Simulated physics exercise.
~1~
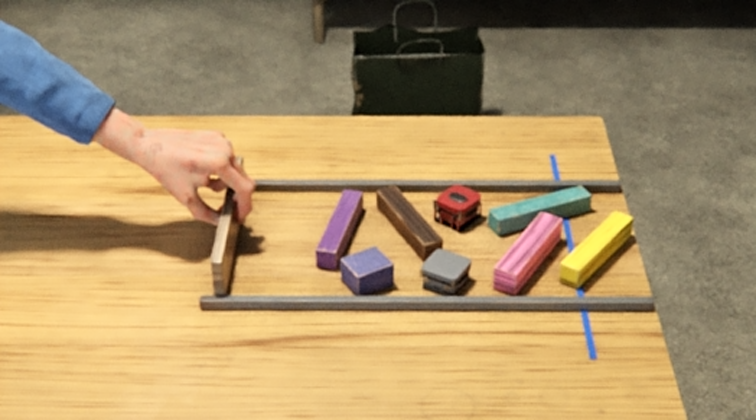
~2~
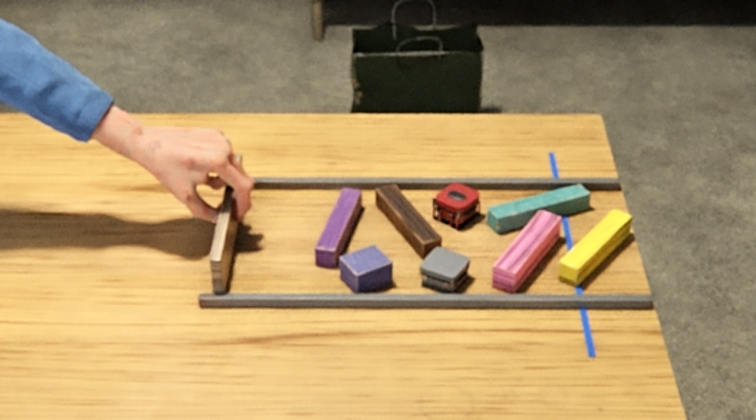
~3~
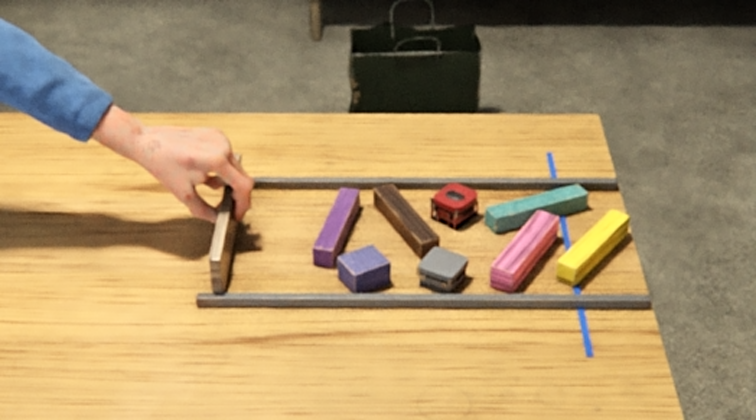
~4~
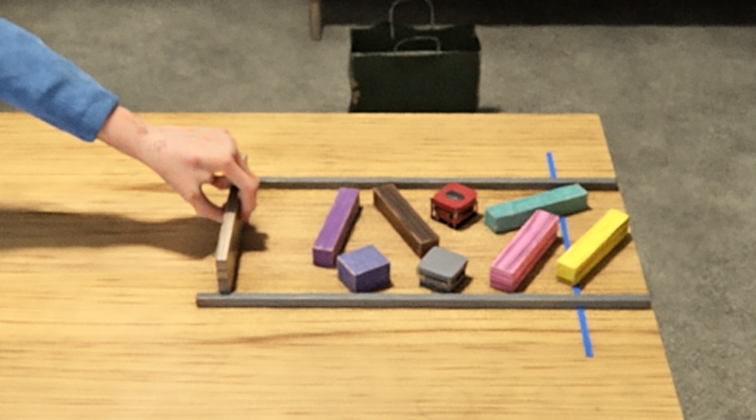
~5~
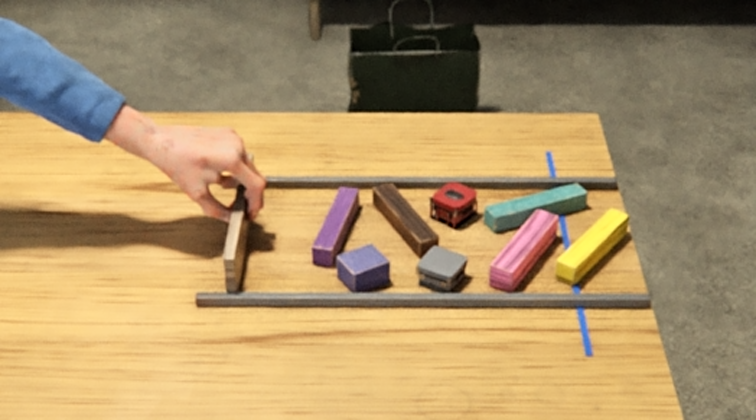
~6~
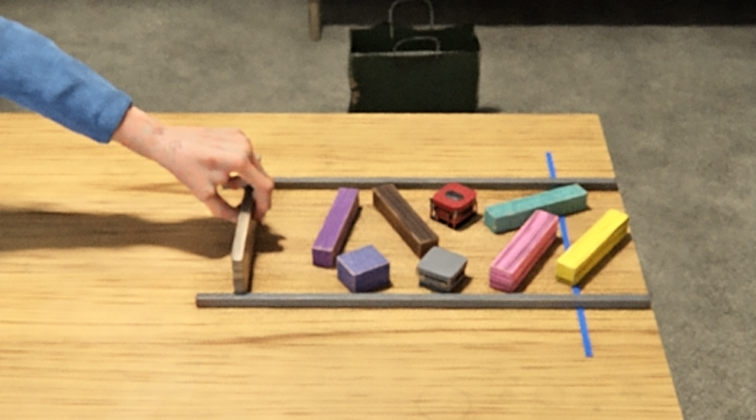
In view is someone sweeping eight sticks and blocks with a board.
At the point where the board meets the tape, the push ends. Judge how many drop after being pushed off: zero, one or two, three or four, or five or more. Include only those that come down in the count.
Number dropping: Three or four.
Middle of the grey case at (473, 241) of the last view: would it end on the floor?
Lab note: It goes off the edge.
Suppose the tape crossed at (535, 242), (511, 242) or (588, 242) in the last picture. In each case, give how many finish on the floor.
The three tries give 1, 0 and 5.
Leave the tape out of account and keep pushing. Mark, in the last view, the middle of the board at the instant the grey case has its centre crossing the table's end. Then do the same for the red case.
The middle is at (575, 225) when it's the grey case, and at (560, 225) when it's the red case.
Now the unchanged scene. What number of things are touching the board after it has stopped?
The count in contact is 2.
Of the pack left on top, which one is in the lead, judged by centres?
The red case is foremost.
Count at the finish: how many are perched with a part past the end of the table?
The total comes out at 2.
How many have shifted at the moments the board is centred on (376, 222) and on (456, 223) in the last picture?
First 4 and then 8.
Soon after, none off yet; yellow stick at rest near (593, 247); turquoise bar at rest near (536, 208); pink stick at rest near (525, 251).
After that, none off yet; yellow stick at rest near (593, 247); turquoise bar displaced a little near (552, 211); pink stick displaced a little near (544, 253).
And then, none off yet; yellow stick displaced a little near (638, 250); turquoise bar displaced about its own width near (606, 214); pink stick displaced about its own width near (617, 257).
In the end, the number that fall off is three or four; gone, pink stick, turquoise bar and yellow stick.
